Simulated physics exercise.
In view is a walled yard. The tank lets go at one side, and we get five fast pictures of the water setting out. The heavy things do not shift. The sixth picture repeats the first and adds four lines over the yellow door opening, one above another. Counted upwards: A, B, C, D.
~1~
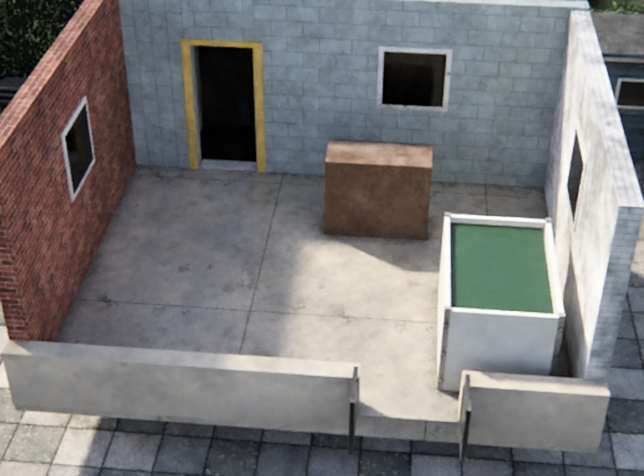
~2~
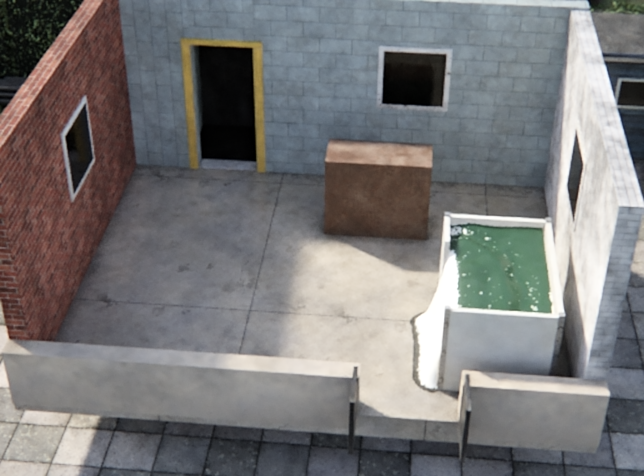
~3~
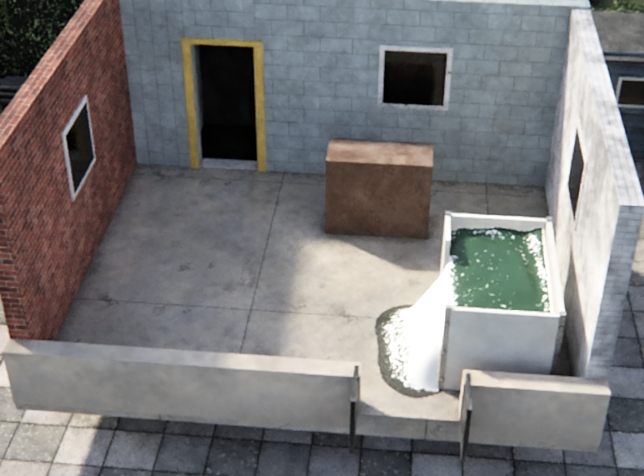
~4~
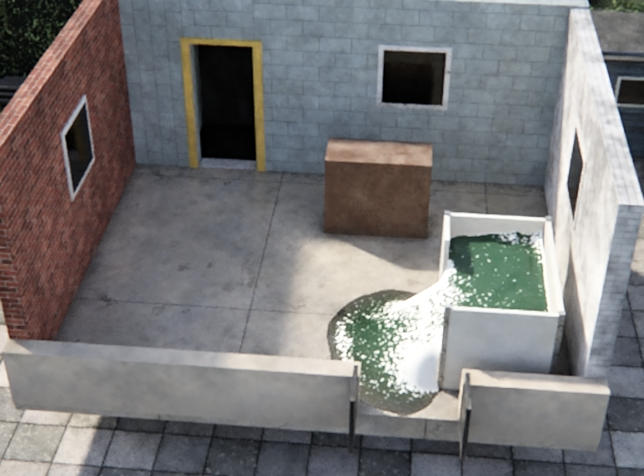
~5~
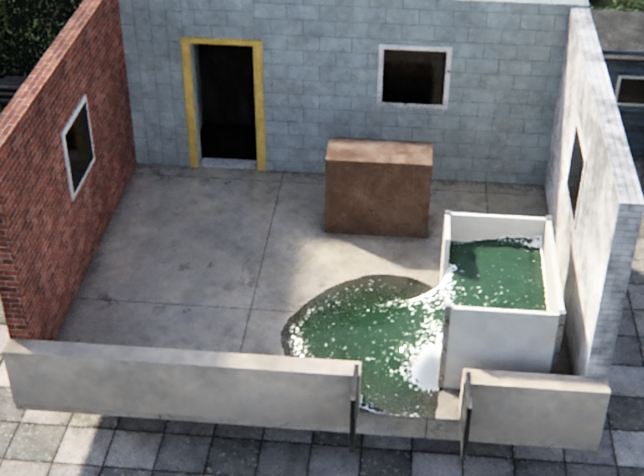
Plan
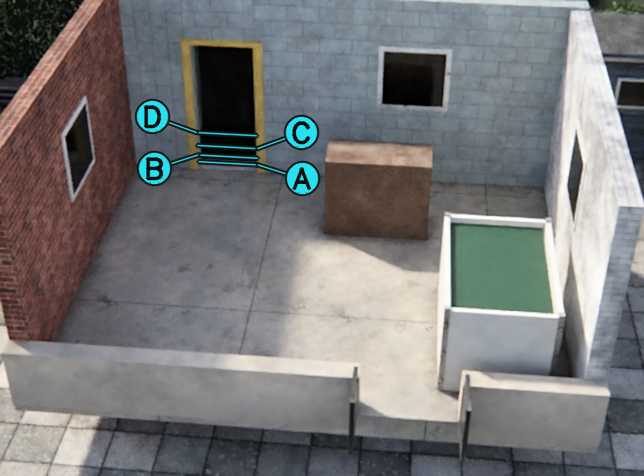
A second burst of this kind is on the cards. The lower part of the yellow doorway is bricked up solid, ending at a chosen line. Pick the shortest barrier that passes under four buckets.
It is B.
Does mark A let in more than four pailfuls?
Yes.
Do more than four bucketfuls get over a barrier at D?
No, not at all.
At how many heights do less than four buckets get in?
Three of them.
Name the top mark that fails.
That would be A.
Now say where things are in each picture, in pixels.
In the first frame, water in the tank at rest, its middle at (500, 268); foot of the yellow doorway at (228, 170); open gate at (412, 363).
In the second frame, front seen at (424, 315), 1 % of the ground wet.
In the third frame, front seen at (386, 317), 4 % of the ground wet.
In the fourth frame, front seen at (335, 326), 8 % of the ground wet.
In the fifth frame, front seen at (291, 326), 14 % of the ground wet.
On the marked copy, A at (228, 163); B at (227, 156); C at (227, 147); D at (226, 134); from the bottom up A, B, C, D.
For mark A, about 10 bucketfuls get in.
For mark B, a bucket or two gets in.
For mark C, nothing gets over.
For mark D, nothing gets over.
